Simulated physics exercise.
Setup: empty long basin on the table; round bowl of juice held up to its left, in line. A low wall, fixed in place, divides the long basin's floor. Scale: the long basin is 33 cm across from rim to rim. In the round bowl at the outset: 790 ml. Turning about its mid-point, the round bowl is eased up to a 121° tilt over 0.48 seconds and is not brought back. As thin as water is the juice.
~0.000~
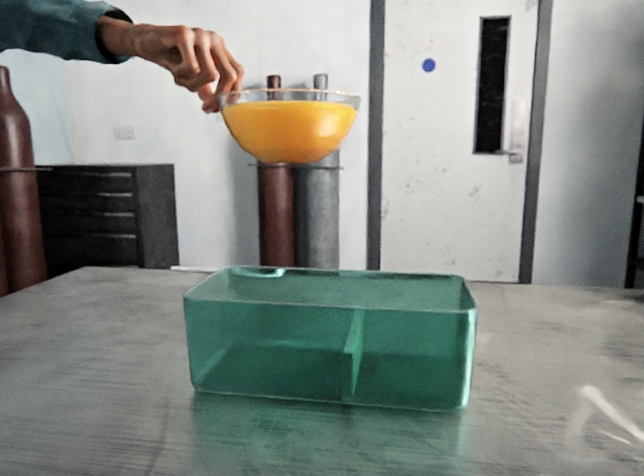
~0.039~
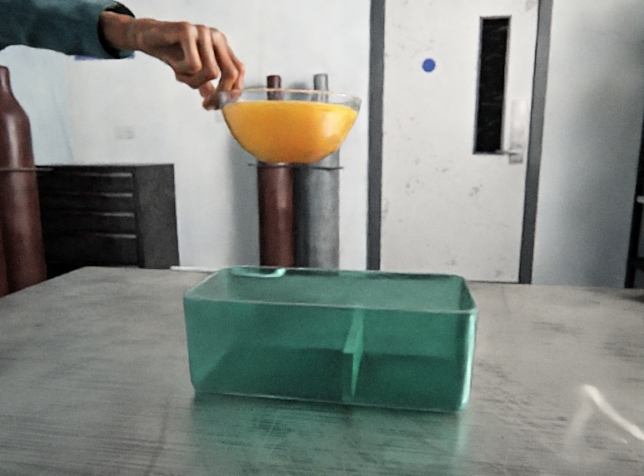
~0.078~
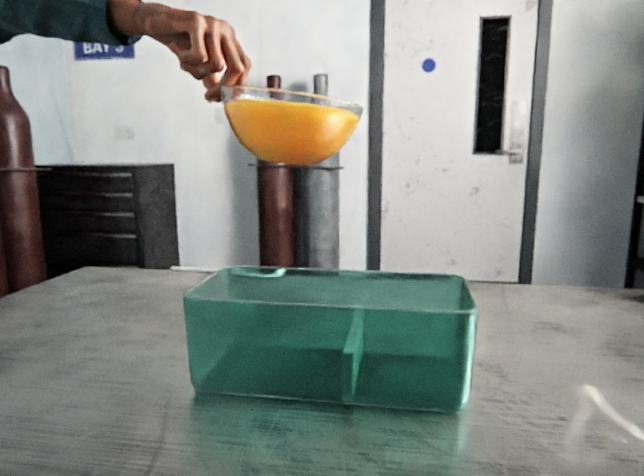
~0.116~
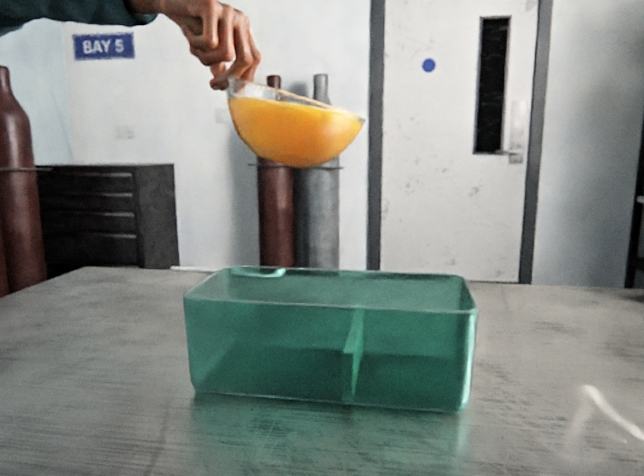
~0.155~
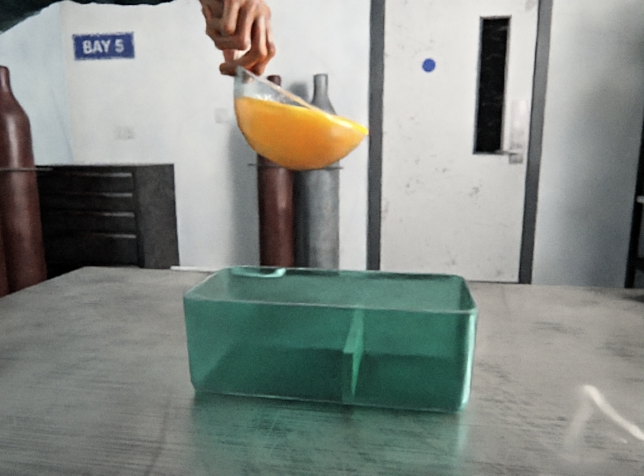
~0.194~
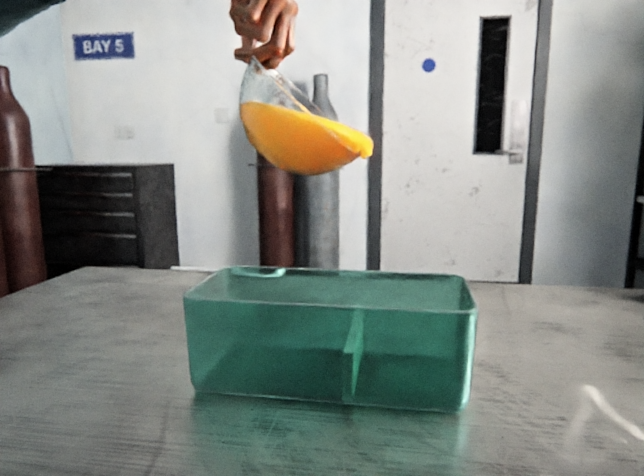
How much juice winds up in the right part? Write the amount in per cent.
About 70 per cent.
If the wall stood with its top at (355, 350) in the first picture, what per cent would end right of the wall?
55 per cent.
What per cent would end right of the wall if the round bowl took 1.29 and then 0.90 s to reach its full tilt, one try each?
In order, 90 and 80 per cent.
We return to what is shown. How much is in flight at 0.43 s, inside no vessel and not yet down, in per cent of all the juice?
Estimate: About 38 % of all of it.
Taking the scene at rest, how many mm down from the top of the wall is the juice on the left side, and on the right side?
Near 52 mm for the left and near 28 mm for the right.
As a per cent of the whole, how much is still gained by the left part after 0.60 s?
About 8 percent, give or take.
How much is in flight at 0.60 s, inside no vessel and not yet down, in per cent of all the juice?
About 32 percent.
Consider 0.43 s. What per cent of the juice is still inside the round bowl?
Some 0 per cent.
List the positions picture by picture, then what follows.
It leans 0°; its right rim is at (359, 98); the juice meets the walls at (228, 110) and (356, 108); the long basin's rim runs from (205, 281) to (470, 293); the wall's top is at (354, 330), in the first picture.
It leans 2°; its right rim is at (360, 101); the juice meets the walls at (229, 108) and (356, 110), in the second picture.
It leans 8°; its right rim is at (362, 109); the juice meets the walls at (231, 104) and (358, 114), in the third picture.
It leans 17°; its right rim is at (364, 121); the juice meets the walls at (236, 101) and (362, 119), in the fourth picture.
It leans 29°; its right rim is at (364, 137); the juice meets the walls at (242, 99) and (360, 127); 2 per cent is over the edge, in the fifth picture.
It leans 43°; its right rim is at (359, 155); the juice meets the walls at (248, 104) and (341, 130); 10 per cent is over the edge, in the sixth picture.
After 0.43 s the tilt is 118° and 0 per cent is still to pour, 0 is left of the wall and 62 right of it.
After 0.60 s the tilt is 121° and 0 per cent is still to pour, 13 is left of the wall and 55 right of it.
After 0.78 s the tilt is 121° and 1 per cent is still to pour, 15 is left of the wall and 57 right of it.
After 0.98 s the tilt is 121° and 0 per cent is still to pour, 21 is left of the wall and 70 right of it.
In the end 21 per cent lies left of the wall, 70 right of it and 9 outside.
